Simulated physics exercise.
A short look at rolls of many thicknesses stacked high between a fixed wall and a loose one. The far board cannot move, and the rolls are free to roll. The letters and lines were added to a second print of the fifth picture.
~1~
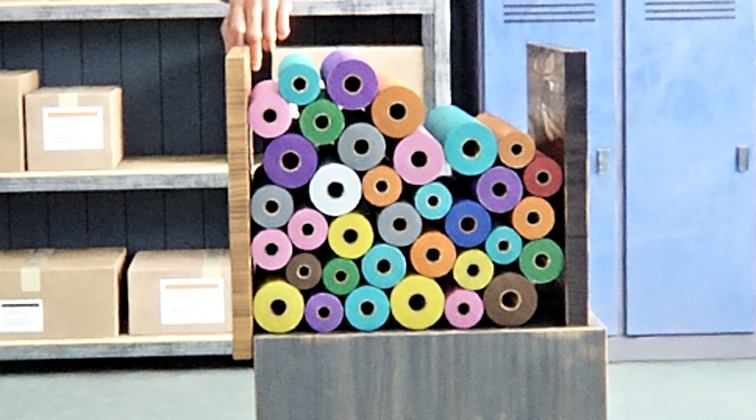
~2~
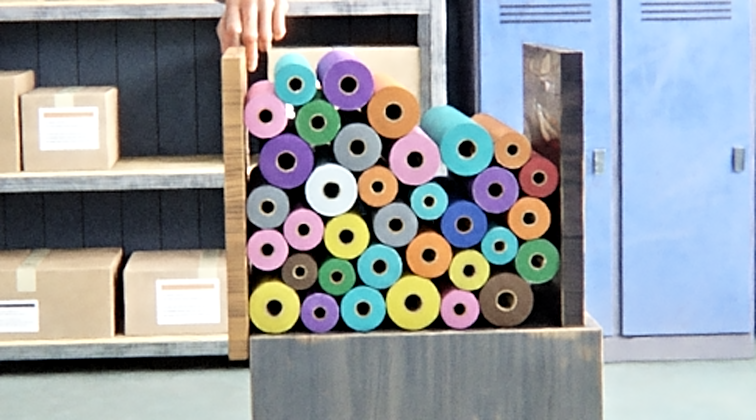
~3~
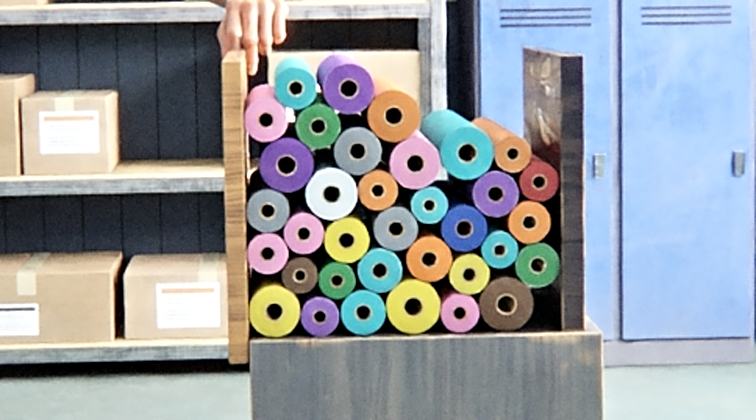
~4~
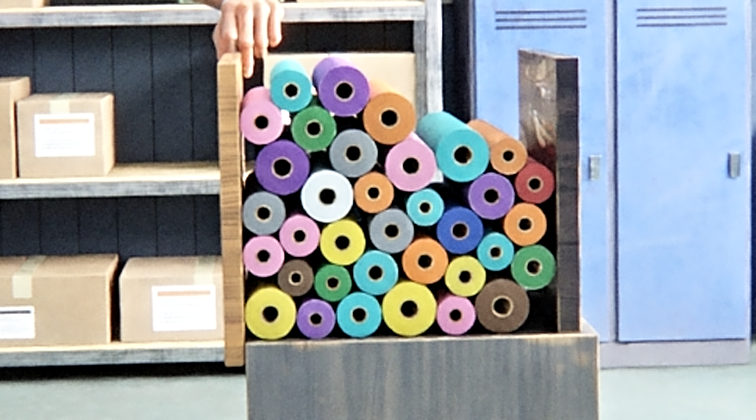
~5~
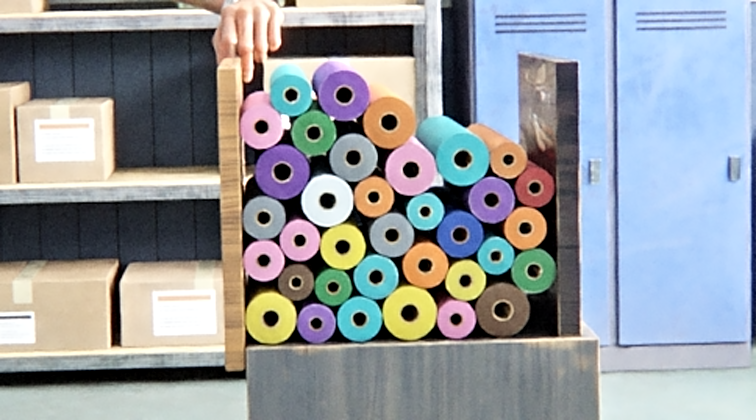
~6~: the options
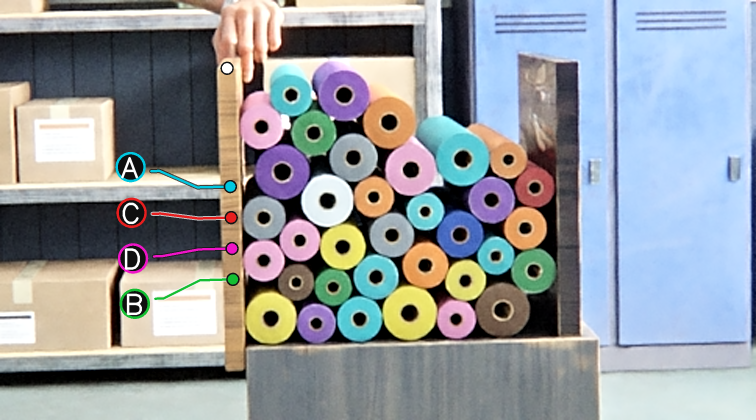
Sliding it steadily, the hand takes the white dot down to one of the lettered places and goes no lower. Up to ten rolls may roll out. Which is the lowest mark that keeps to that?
Lower it to B and no more.
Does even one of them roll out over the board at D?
Yes, at D.
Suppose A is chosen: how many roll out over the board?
At A the number is two.
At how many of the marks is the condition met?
Four of them.
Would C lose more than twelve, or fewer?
It loses fewer than twelve.
On the marked copy, A at (230, 187); B at (232, 279); C at (231, 218); D at (232, 249); the white dot at (227, 68).
Taking B. A third of the way, top of the board (240, 158).
Two thirds of the way, top of the board (243, 260).
When it is over, top of the board (243, 278), about six out over the board.
As for the rest, A two out over the board; C three out over the board; D three out over the board.
